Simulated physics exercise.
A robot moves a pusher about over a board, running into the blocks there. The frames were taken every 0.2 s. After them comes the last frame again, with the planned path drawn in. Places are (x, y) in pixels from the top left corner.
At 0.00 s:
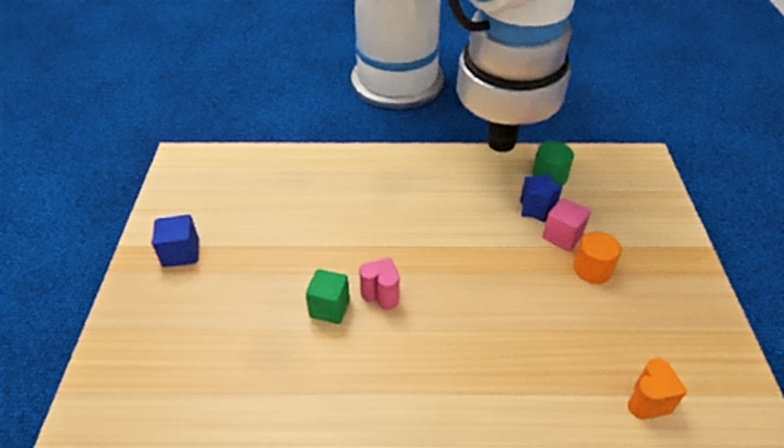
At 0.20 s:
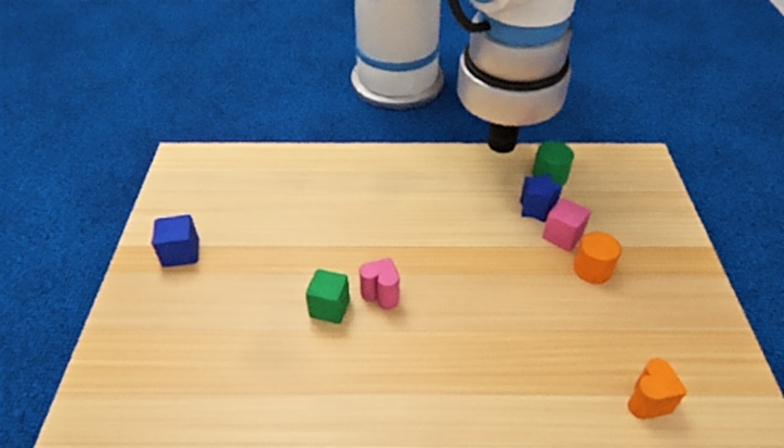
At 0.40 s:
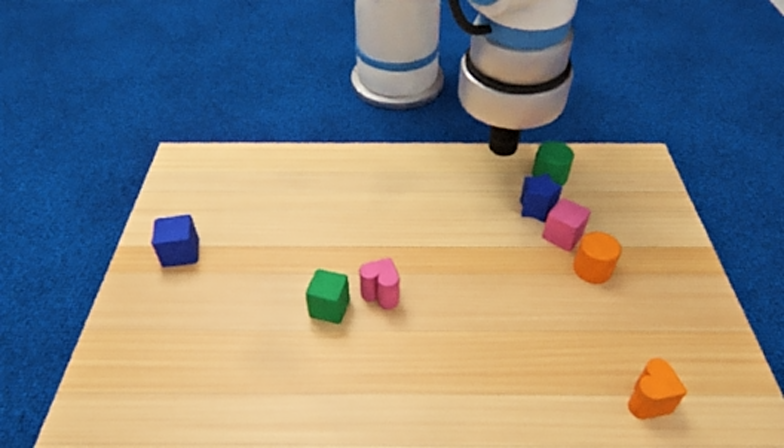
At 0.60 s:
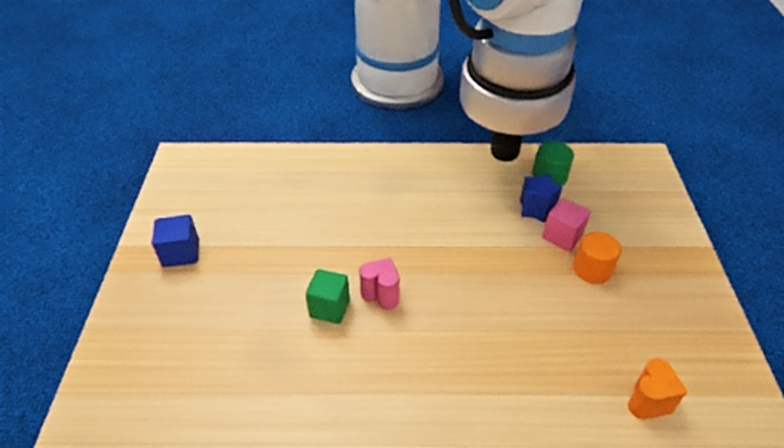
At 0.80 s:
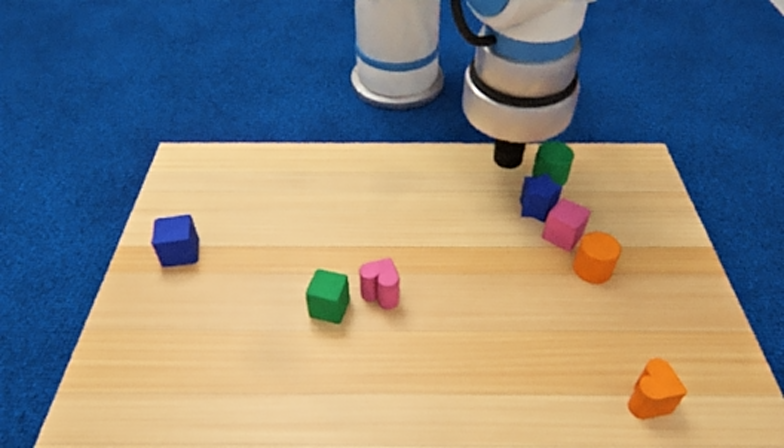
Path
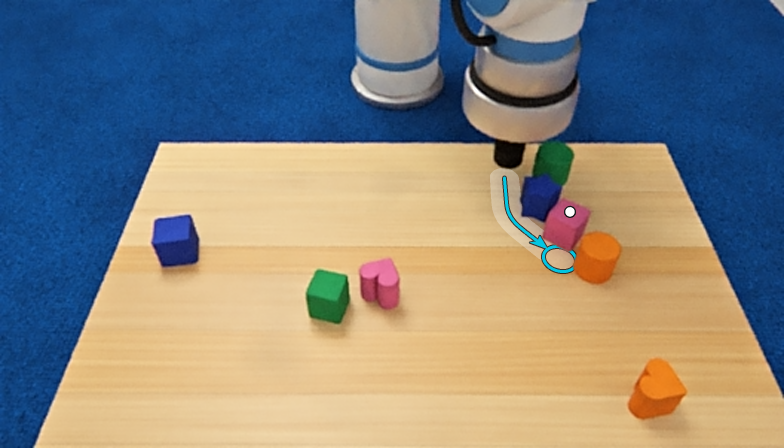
The video shows a robot arm over a wooden board scattered with blue, green, pink and orange blocks. Its dark-tipped pusher shifts slightly down and to the right near a cluster at the upper right, while the blocks stay still.
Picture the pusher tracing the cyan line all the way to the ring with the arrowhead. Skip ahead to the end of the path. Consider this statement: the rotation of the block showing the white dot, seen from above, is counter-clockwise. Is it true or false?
False.
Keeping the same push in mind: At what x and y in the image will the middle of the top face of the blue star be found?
It is at (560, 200).
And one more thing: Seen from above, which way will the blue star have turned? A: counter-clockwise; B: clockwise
Answer: A.
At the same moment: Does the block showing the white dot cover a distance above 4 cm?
Short answer: No.
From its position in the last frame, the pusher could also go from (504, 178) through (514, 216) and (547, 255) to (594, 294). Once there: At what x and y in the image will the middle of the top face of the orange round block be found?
The middle of the upper face of the orange round block will lie at about (635, 258) in the picture.
Path on the board, from (504, 178) via (507, 206) and (527, 233), ending at (560, 259); the dot is on the pink four-sided block.
What follows on the original path. One third of the way, pusher (510, 188); blue star (547, 190), turned 25° anticlockwise; pink four-sided block (573, 213).
Two thirds of the way, pusher (532, 216); blue star (557, 198), turned 110° anticlockwise; pink four-sided block (589, 218), turned 25° clockwise.
At the end, pusher (565, 241); blue star (560, 200), turned 130° anticlockwise; pink four-sided block (589, 218), turned 25° clockwise; orange round block in place.
